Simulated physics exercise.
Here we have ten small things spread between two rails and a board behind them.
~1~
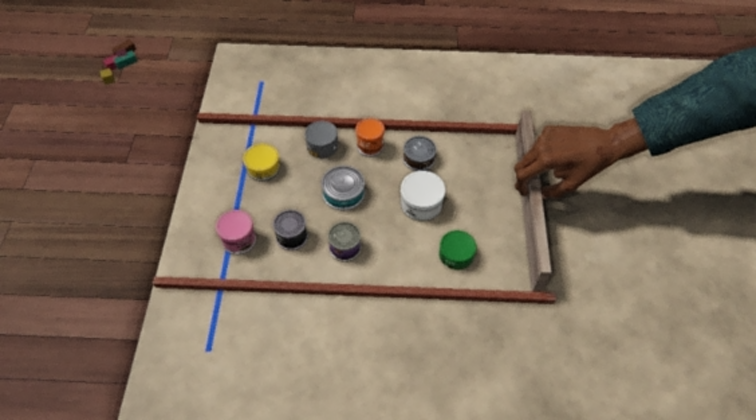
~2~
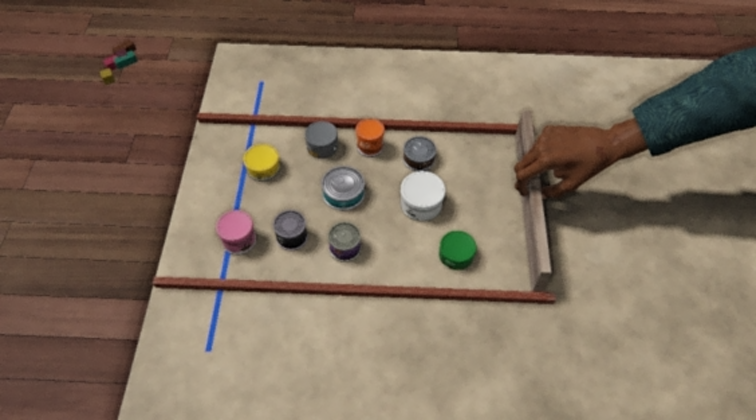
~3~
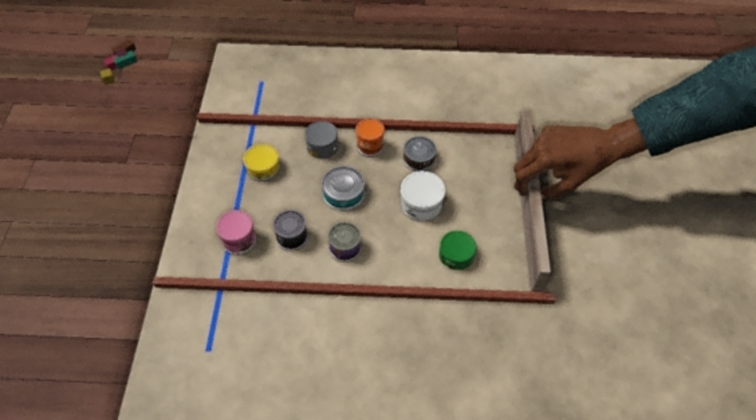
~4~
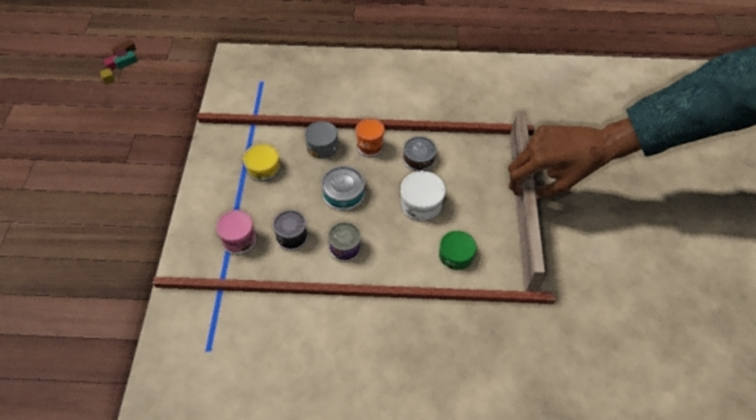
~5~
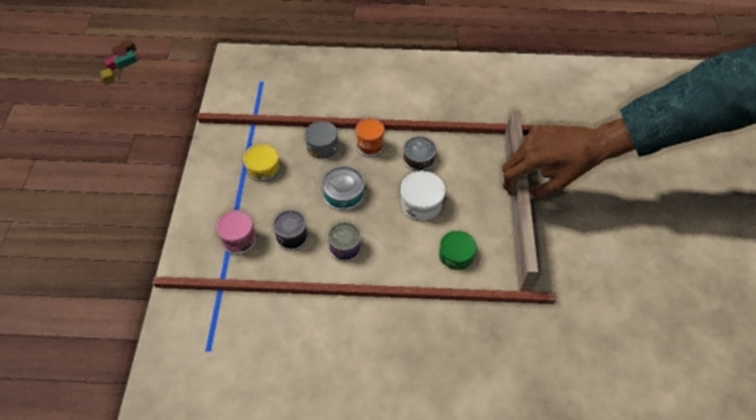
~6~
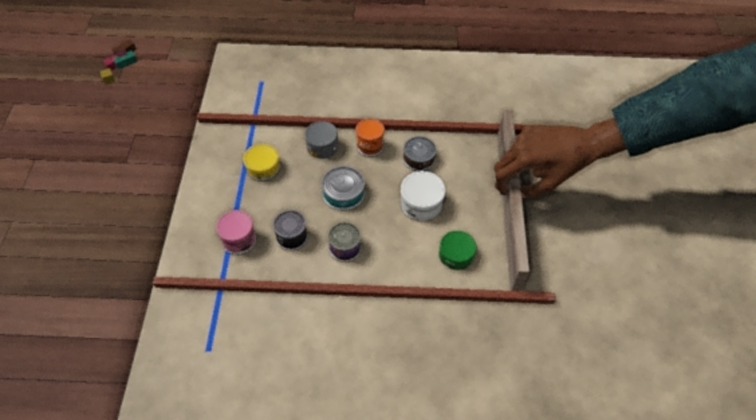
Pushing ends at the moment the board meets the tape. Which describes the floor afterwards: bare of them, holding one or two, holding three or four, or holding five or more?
The way I see it, one or two of them end up off the end.
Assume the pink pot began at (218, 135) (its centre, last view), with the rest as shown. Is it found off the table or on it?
From that start, the object then does not stay.
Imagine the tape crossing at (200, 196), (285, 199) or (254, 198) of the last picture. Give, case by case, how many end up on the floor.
Down on the floor: 5, 0 and 0.
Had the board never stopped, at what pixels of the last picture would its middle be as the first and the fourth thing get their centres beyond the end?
At (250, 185) for the first, at (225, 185) for the fourth.
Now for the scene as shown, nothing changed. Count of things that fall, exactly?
Count of fallen: 1.
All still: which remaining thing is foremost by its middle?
Turquoise tin.
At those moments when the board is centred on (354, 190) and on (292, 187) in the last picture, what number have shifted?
The count reaches 8 first and 10 second.
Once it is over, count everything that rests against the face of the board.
Number: 5.
Soon after, none off yet; pink pot at rest near (237, 233); yellow tin at rest near (262, 163); black pot at rest near (291, 231).
By the end, the number that fall off is one or two; fallen, yellow tin.
